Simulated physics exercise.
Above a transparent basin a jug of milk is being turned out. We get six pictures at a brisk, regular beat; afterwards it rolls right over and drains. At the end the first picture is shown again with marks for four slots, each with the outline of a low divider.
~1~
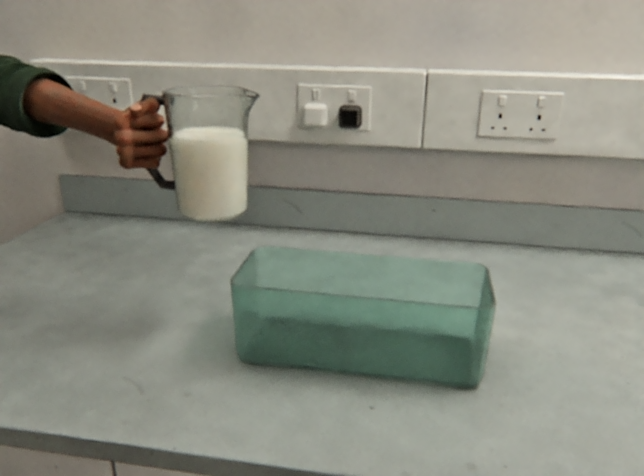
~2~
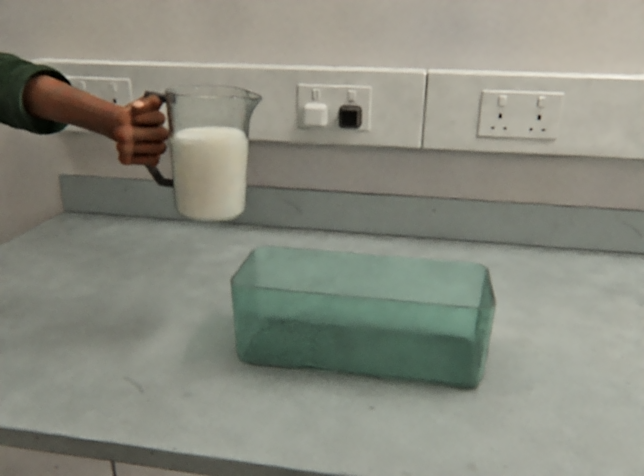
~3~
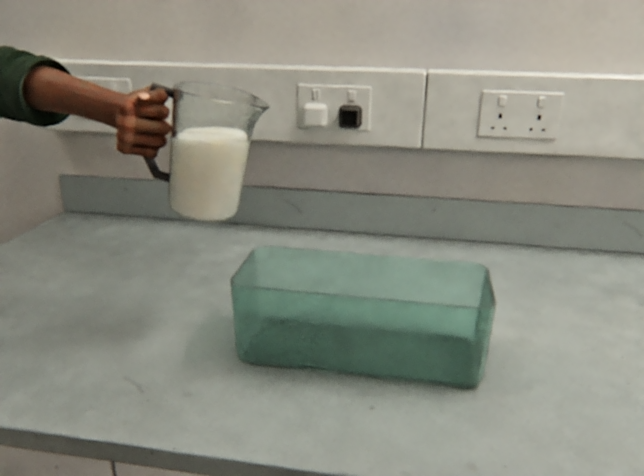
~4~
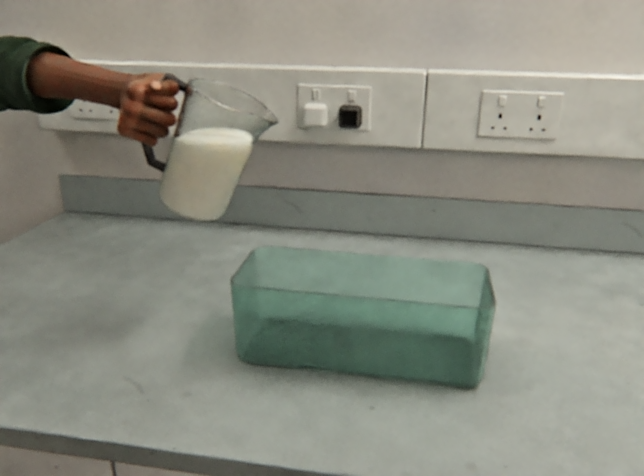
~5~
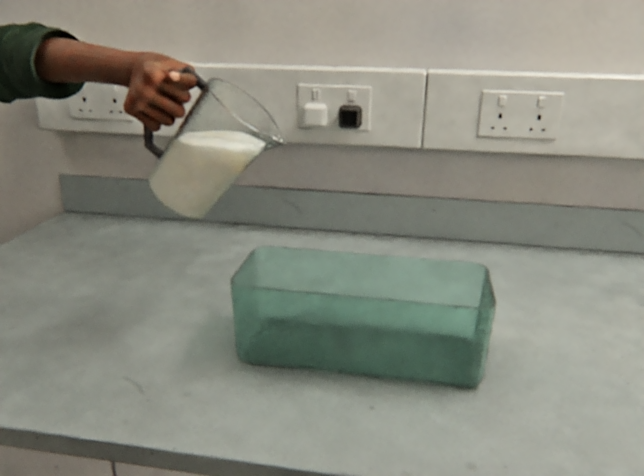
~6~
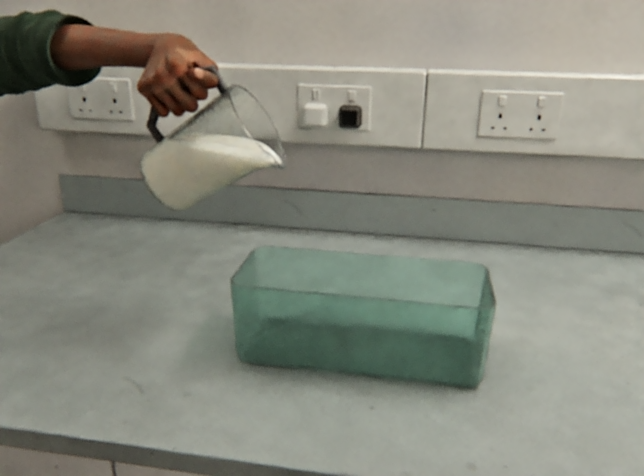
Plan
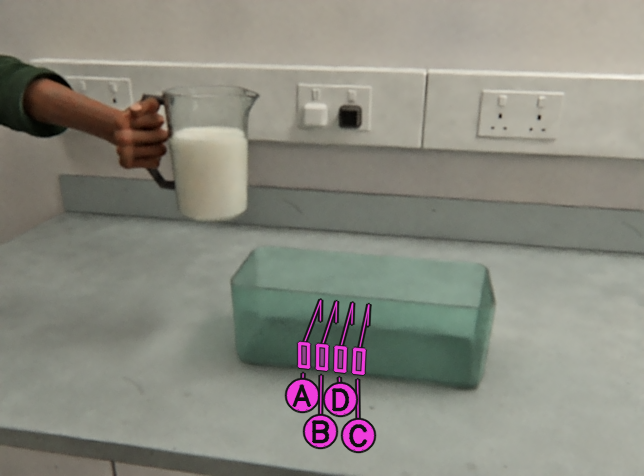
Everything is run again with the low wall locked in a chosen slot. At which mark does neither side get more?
A works best here.
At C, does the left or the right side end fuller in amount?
More ends on the left.
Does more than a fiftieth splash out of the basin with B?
Yes.
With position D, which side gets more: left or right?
More ends on the left.
On the marked copy, A at (303, 373); B at (321, 375); C at (357, 379); D at (339, 377).
Choosing A, about 49 % ends left of the wall and 50 % right of it.
Choosing B, about 70 % ends left of the wall and 17 % right of it; 13 % is lost outside.
Choosing C, about 80 % ends left of the wall and 15 % right of it; 5 % is lost outside.
Choosing D, about 81 % ends left of the wall and 13 % right of it; 6 % is lost outside.
